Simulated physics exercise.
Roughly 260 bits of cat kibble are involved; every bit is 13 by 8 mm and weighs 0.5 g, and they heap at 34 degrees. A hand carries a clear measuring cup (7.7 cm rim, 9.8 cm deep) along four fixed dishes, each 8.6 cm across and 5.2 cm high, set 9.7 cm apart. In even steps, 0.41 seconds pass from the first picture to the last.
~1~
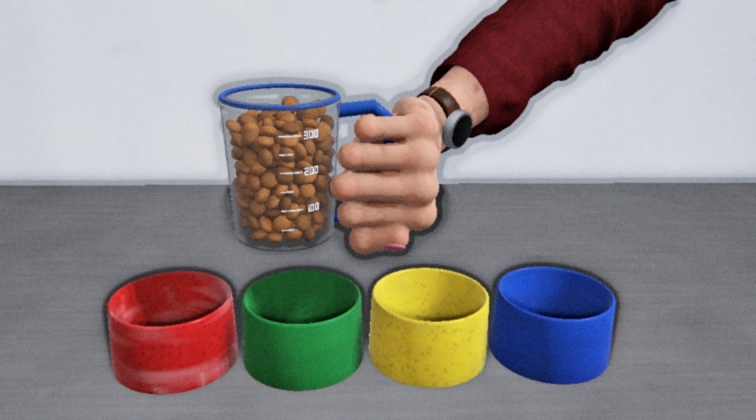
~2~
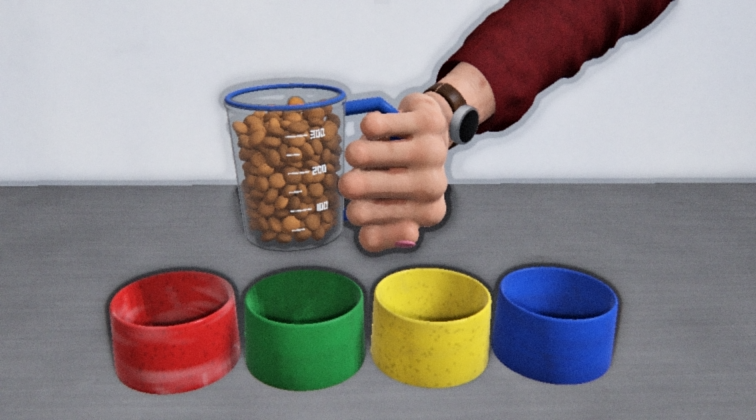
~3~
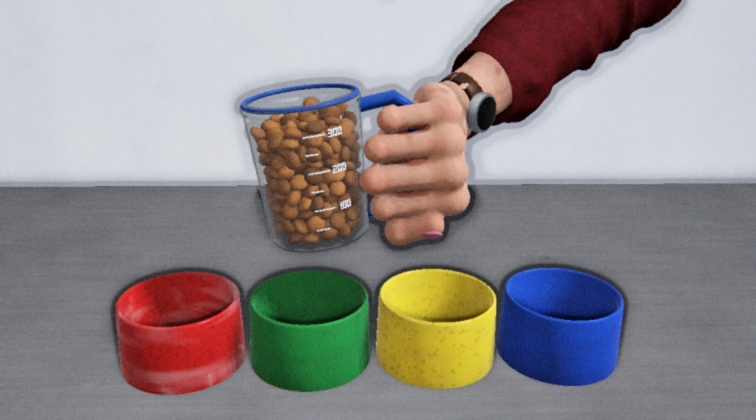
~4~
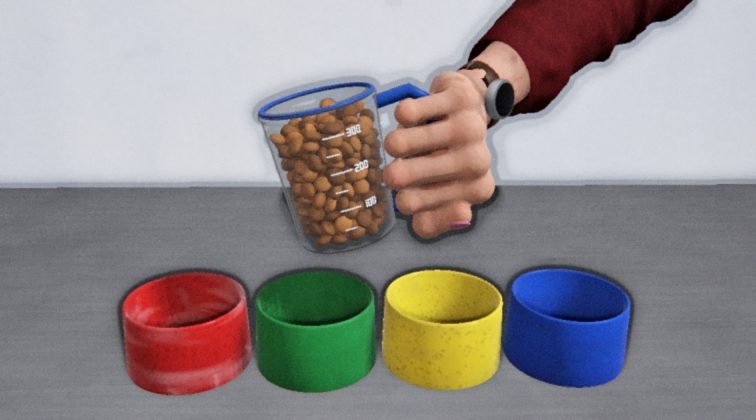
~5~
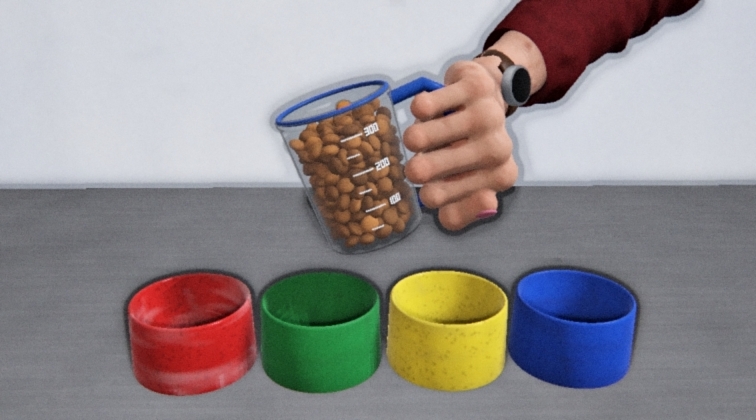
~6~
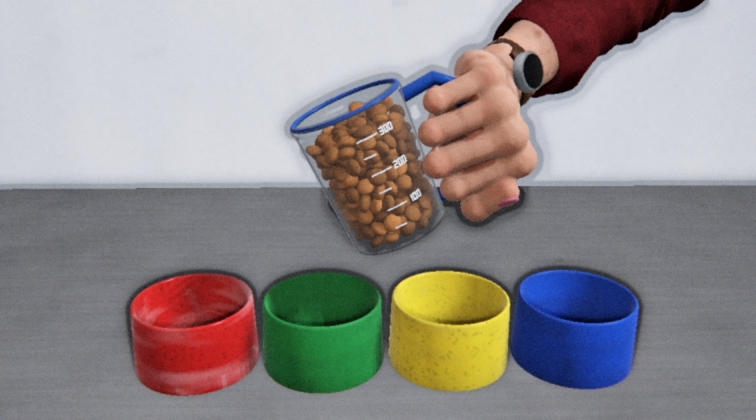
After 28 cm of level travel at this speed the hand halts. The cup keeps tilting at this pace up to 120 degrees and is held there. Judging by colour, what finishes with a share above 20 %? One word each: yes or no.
Red: No; blue: Yes; green: No; yellow: No; counter: No.
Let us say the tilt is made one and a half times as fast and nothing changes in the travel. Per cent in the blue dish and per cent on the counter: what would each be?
In the blue dish 10; on the counter 10.
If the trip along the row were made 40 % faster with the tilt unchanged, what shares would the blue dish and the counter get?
Shares: Blue 90, counter 10.
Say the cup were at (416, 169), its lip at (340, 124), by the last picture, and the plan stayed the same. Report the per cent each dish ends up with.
The red dish keeps 0, the blue dish 90, the green dish 0 and the yellow dish 0.
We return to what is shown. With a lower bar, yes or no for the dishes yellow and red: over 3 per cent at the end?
Checking yellow: It clears; checking red: It falls short.
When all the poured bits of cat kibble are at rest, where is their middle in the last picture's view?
Approximately (574, 325) in the last picture.
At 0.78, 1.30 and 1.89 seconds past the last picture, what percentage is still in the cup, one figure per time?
Roughly 100, then 75, then 5.
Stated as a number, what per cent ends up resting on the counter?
Some 15 per cent.
Then, 0.78 s after the last picture, tilt 77 degrees; cup holds 100 %.
Then, 1.30 s after the last picture, tilt 112 degrees; cup holds 75 %, blue 10 %, yellow 5 %.
Then, 1.89 s after the last picture, tilt 120 degrees; cup holds 5 %, blue 80 %, yellow 5 %.
In the end, red 0 %, blue 80 %, green 0 %, yellow 5 %, counter 15 %.
